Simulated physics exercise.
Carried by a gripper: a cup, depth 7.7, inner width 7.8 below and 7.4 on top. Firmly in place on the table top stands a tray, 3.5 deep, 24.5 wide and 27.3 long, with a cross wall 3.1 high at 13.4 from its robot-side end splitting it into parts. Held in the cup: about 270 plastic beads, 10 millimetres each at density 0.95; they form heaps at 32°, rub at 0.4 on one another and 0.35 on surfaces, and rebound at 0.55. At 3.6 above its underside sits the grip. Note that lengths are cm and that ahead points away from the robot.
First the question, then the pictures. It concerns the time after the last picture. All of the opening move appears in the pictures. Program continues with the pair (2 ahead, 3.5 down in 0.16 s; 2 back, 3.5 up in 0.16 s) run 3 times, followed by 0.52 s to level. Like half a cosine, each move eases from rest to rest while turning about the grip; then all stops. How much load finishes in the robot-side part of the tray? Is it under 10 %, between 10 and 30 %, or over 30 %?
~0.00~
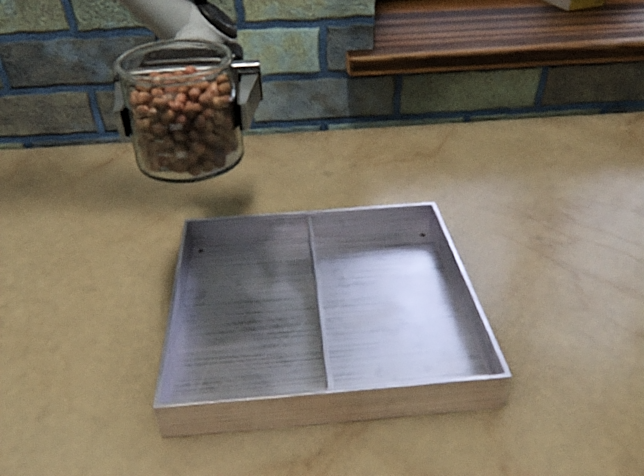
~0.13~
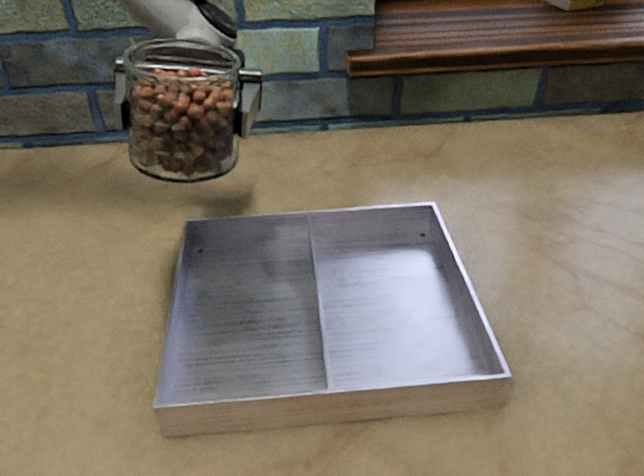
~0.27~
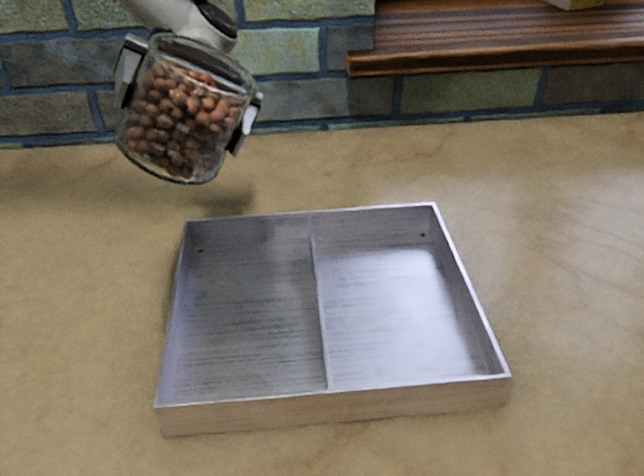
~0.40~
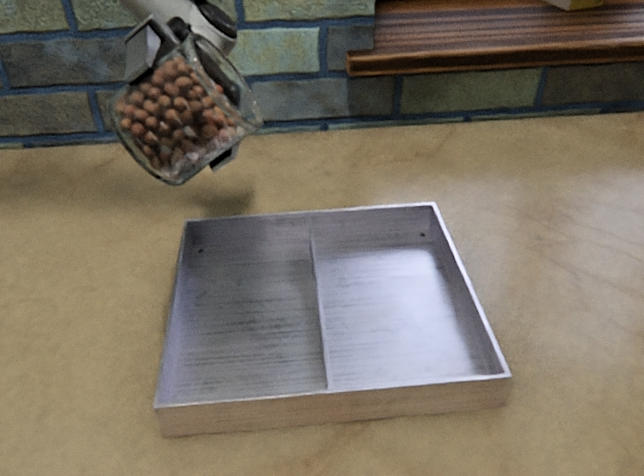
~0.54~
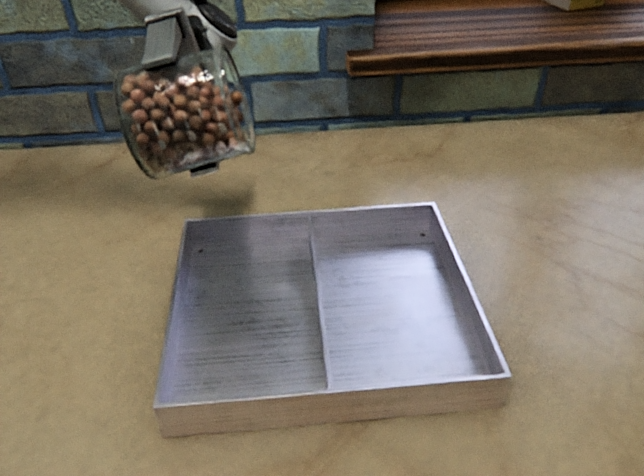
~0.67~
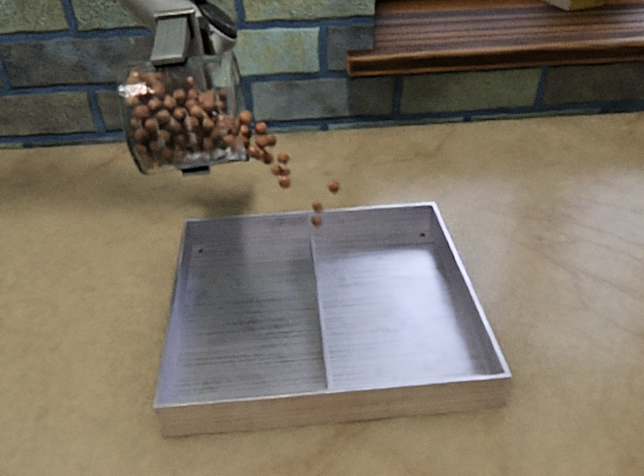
It is between 10 and 30 %.
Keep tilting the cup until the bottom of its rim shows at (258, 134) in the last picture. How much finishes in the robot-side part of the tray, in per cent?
Around 0 per cent of it.
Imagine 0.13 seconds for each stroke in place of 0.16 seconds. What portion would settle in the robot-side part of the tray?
I'd expect some 20 per cent.
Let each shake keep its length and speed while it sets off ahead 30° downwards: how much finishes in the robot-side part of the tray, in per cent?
It comes to around 25 percent.
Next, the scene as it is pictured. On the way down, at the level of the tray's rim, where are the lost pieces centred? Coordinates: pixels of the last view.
Near (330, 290).
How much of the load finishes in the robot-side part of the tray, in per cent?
Around 20 in a hundred.
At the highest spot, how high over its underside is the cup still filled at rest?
Top of the fill: Near 5.5 cm.
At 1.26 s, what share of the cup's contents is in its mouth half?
Roughly 40 %.
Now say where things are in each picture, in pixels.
In the first picture, cup middle at (184, 111), level; upper third of the load around (182, 98), from x 135 to 235, top at y 70; 271 in the cup.
In the second picture, cup middle at (184, 111), tilted 8° forward; upper third of the load around (177, 98), from x 140 to 230, top at y 75.
In the third picture, cup middle at (185, 112), tilted 30° forward; upper third of the load around (172, 97), from x 130 to 235, top at y 65.
In the fourth picture, cup middle at (187, 112), tilted 56° forward; upper third of the load around (172, 94), from x 125 to 235, top at y 60.
In the fifth picture, cup middle at (187, 113), tilted 78° forward; upper third of the load around (169, 93), from x 130 to 240, top at y 75.
In the sixth picture, cup middle at (187, 114), tilted 86° forward; upper third of the load around (168, 100), from x 130 to 335, top at y 75; 261 in the cup, 10 in flight or on a rim.
After 1.26 s, tilted 86° forward, highest piece 23 above the table; 194 in the cup, 37 in the far-side part, 24 in the robot-side part, 16 in flight or on a rim.
After 1.85 s, tilted 52° forward, highest piece 23 above the table; 172 in the cup, 50 in the far-side part, 47 in the robot-side part, 2 in flight or on a rim.
After 2.35 s, level, highest piece 24 above the table; 172 in the cup, 50 in the far-side part, 49 in the robot-side part.
After 3.40 s, level, highest piece 24 above the table; 172 in the cup, 50 in the far-side part, 49 in the robot-side part.
At rest, 172 in the cup, 50 in the far-side part, 49 in the robot-side part. That is 18 % in the robot-side part of the tray.
